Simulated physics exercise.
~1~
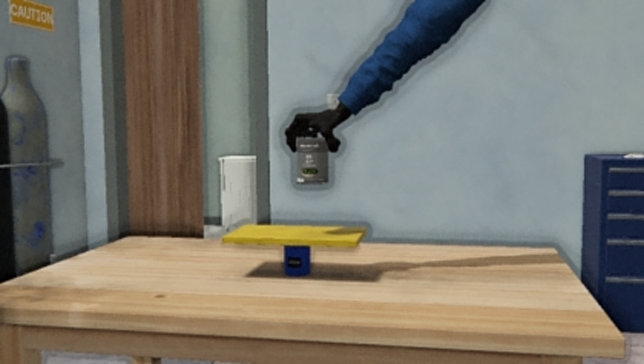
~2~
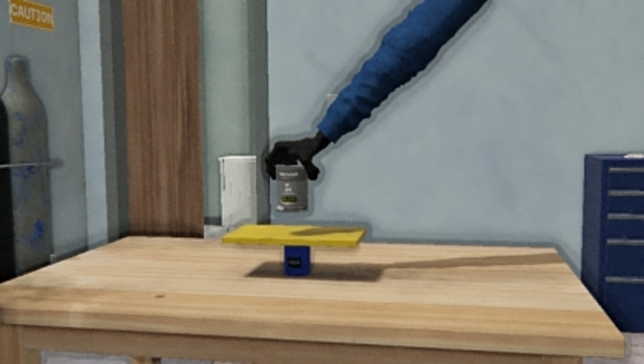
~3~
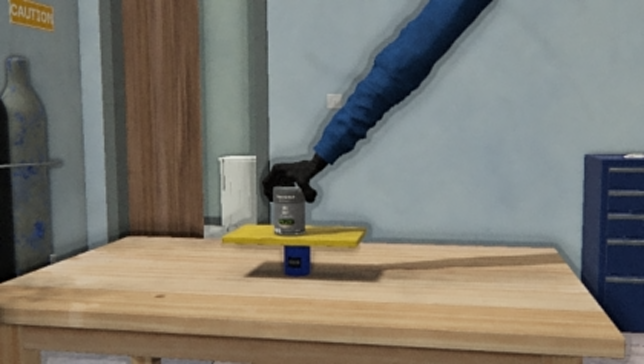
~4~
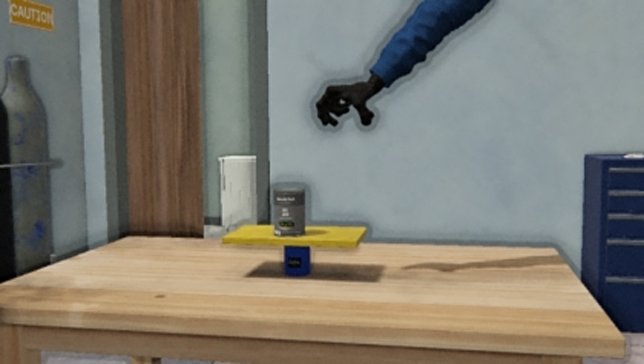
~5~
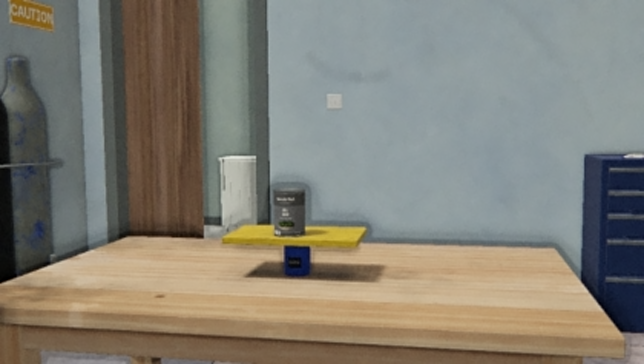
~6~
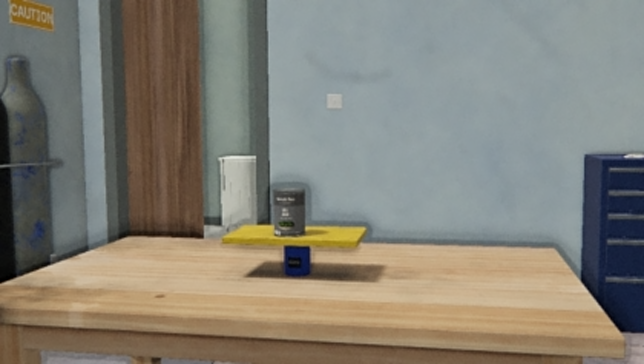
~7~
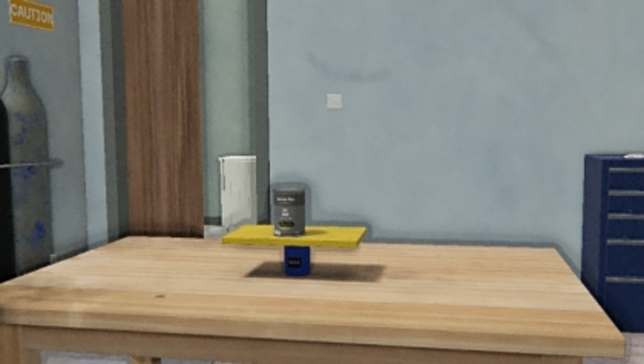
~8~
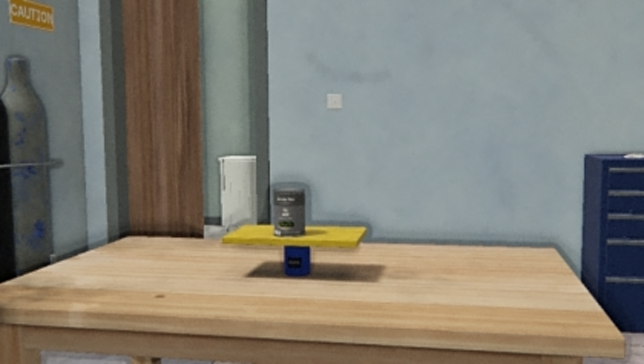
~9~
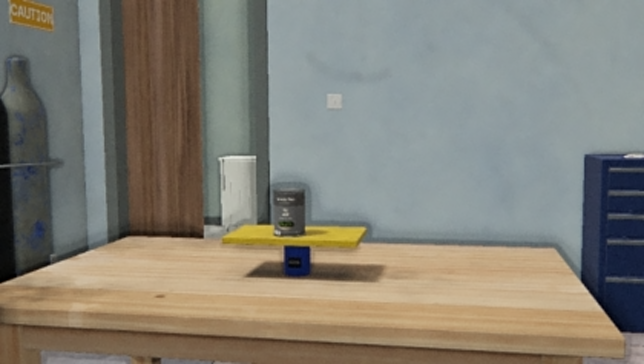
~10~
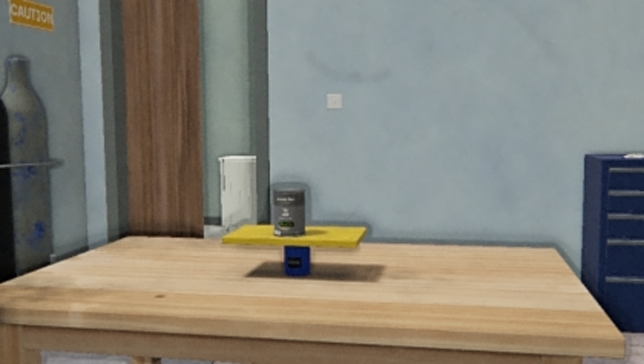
In a workshop with pale blue-grey walls, a still camera looks across a light wooden table, with a gas cylinder at the left and a dark blue drawer cabinet at the right. On the table, a yellow board lies across a small blue jar. A black-gloved hand in a blue sleeve holds a grey tin above the board, moves it slightly left and lowers it upright onto the board, a little left of the middle. The hand lets go, draws back and leaves view. The tin, board and jar stay still, and the stack remains standing.
